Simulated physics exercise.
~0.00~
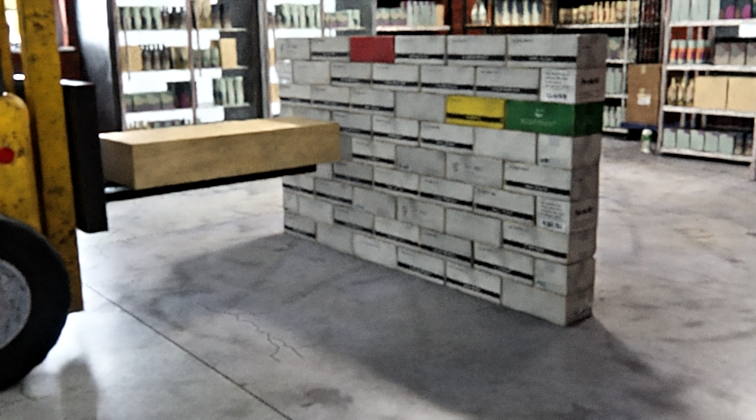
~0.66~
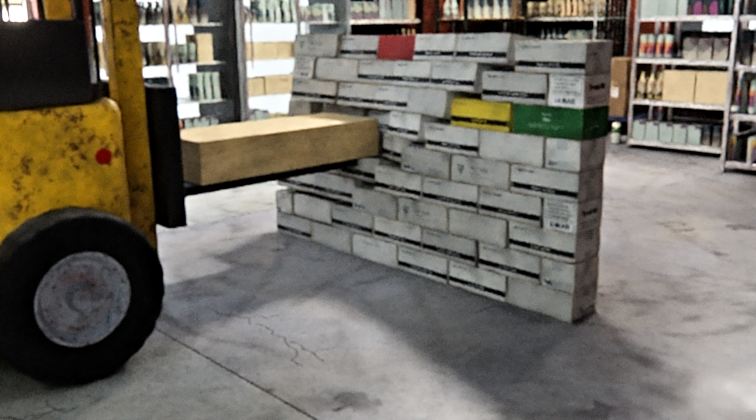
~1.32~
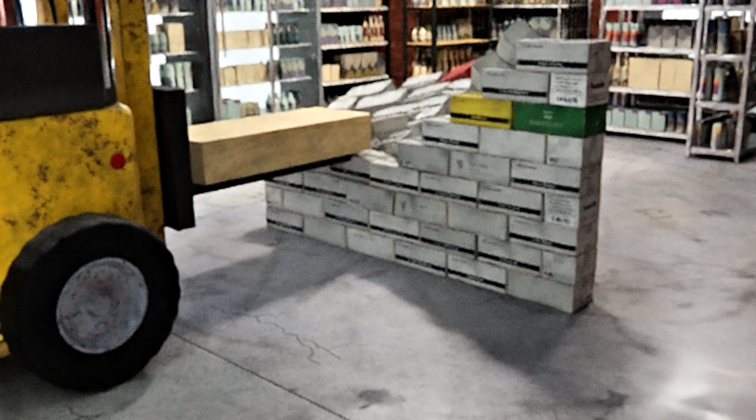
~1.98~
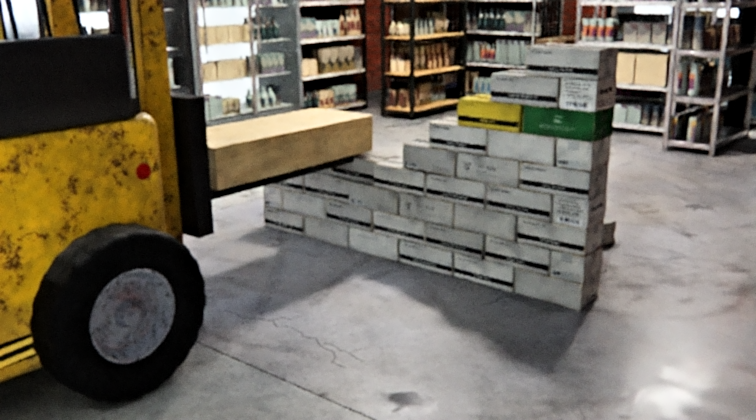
At first, a yellow lift truck on the left carries a tan block toward a wall of pale boxes, which includes one red, one yellow and one green box. The truck rolls right and the block presses into the wall's upper left part, making the boxes there shift and tilt. The truck then almost stops as the upper left rows topple backward, carrying the tipping red box with them. Finally, the red box is out of sight and the wall steps down toward the left, while the yellow and green boxes remain in place on the right.
